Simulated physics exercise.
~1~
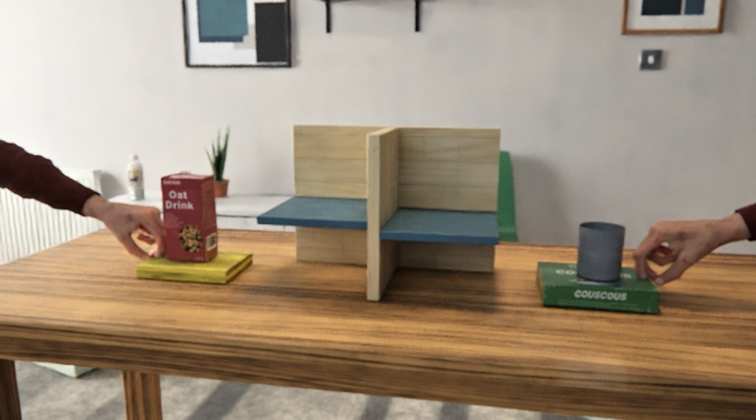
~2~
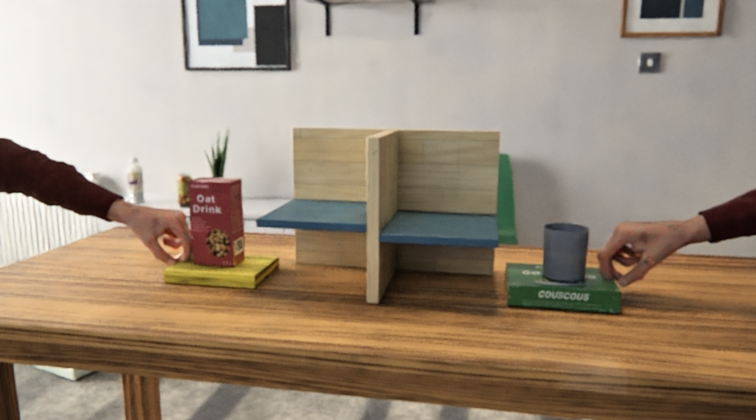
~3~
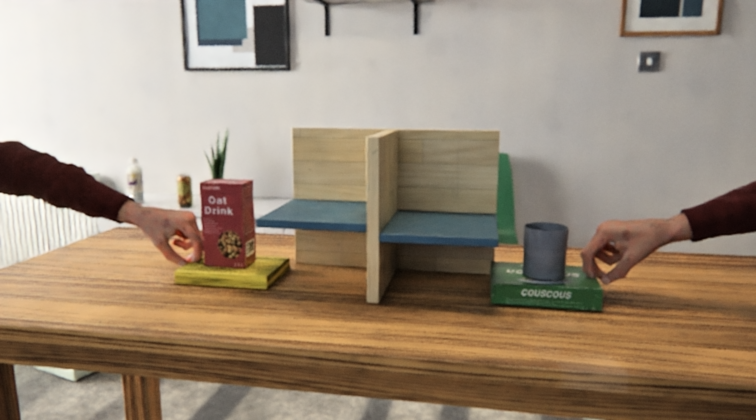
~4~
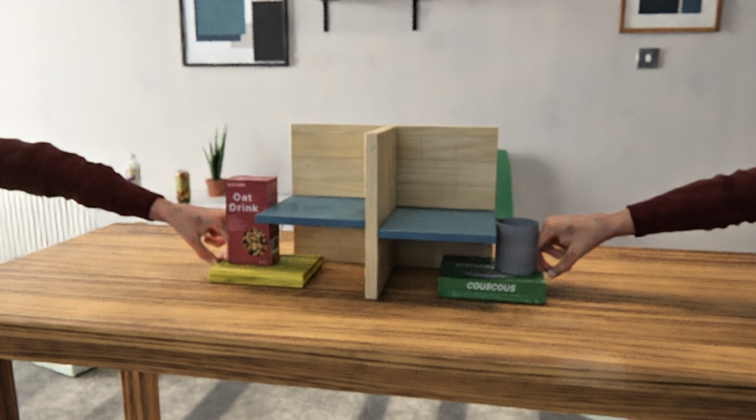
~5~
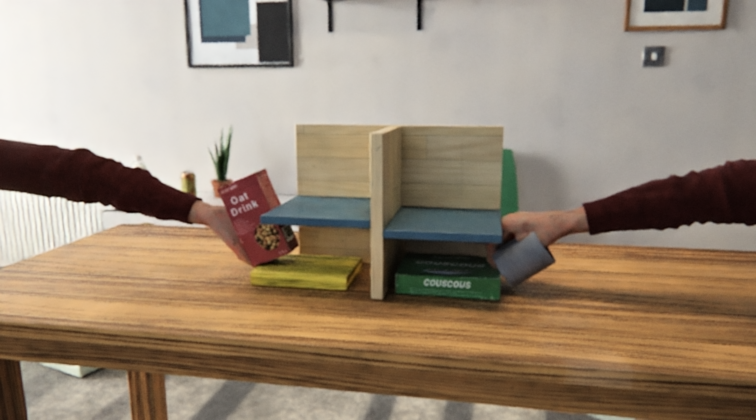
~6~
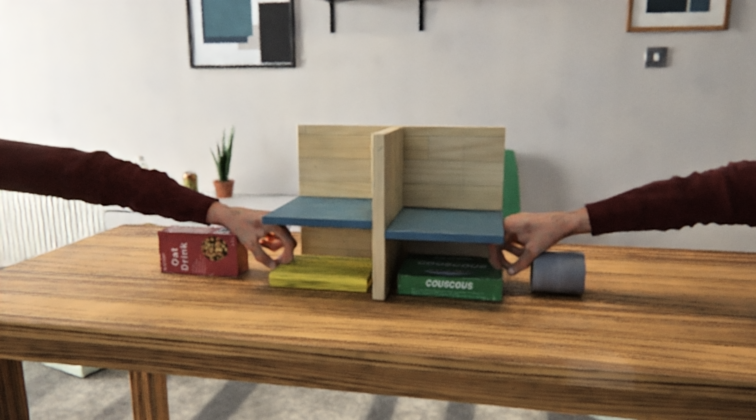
Two hands slide a carton and grey beaker inward until the blue shelf knocks both over.
